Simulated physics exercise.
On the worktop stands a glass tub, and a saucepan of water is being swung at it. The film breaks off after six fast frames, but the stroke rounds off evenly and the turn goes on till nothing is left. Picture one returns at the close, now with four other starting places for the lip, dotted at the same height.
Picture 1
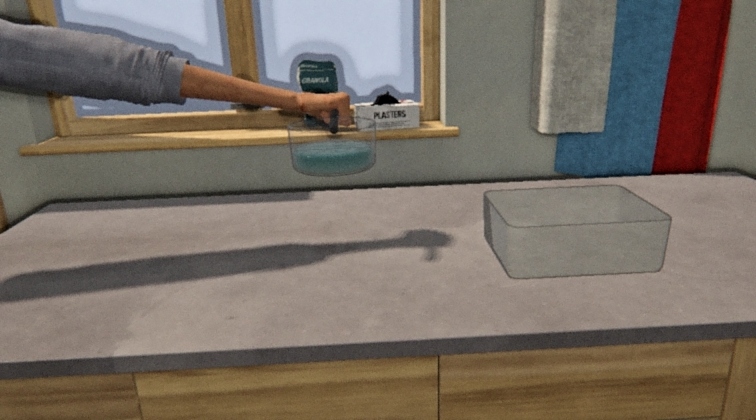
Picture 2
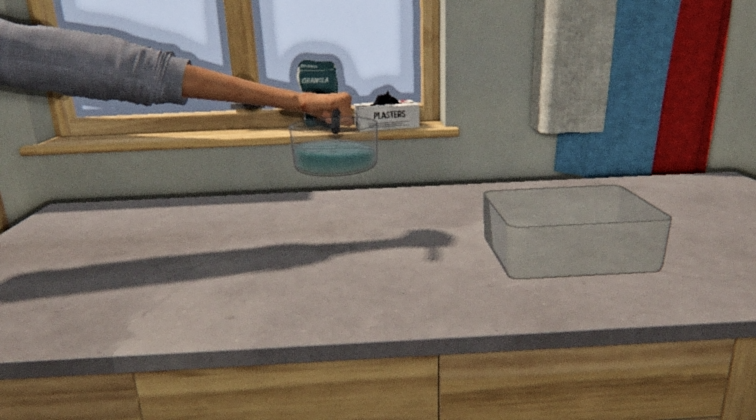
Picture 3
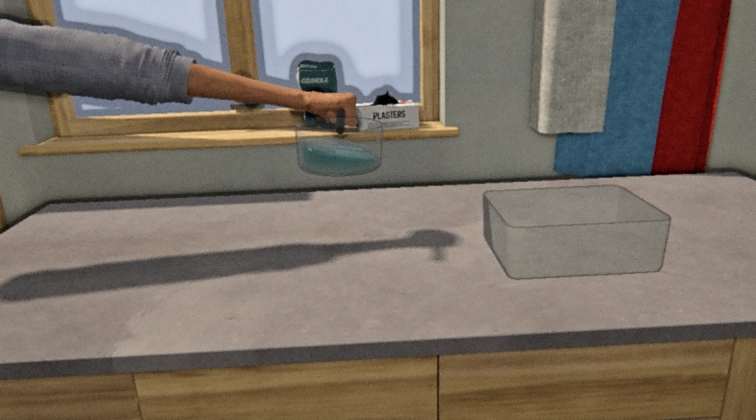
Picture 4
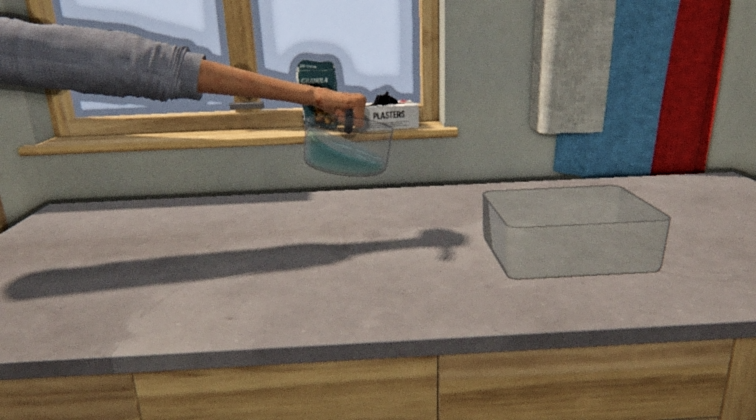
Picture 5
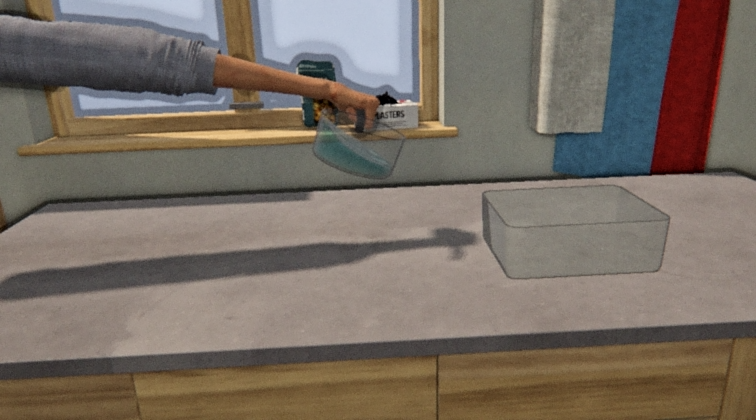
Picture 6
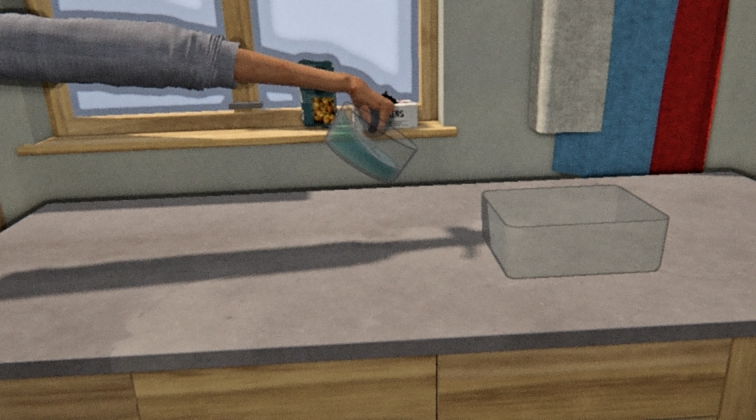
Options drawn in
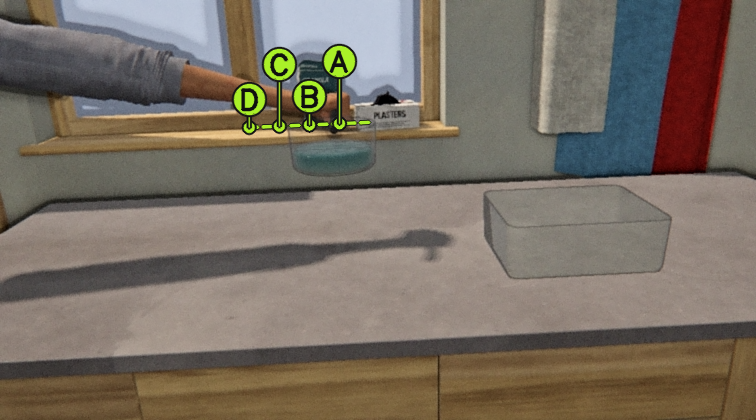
A hand holding a clear container of bluish water above a grey worktop stays nearly still at first, then moves right and tilts the container increasingly, while an empty glass tub stands motionless to the right.
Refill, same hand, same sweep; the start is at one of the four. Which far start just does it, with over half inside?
A will do.
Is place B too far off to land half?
Yes.
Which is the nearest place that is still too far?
That is place B.
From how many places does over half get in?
One.
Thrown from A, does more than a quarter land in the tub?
Yes.
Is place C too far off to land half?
Yes, that goes wrong.
On the marked copy, A at (339, 123); B at (309, 124); C at (279, 126); D at (249, 127).
With A, about 71 % lands in the tub, 15 % falls short and 14 % goes beside or beyond.
With B, about 22 % lands in the tub, 73 % falls short and 5 % goes beside or beyond.
With C, about 0 % lands in the tub, 96 % falls short and 4 % goes beside or beyond.
With D, about 0 % lands in the tub, 98 % falls short.
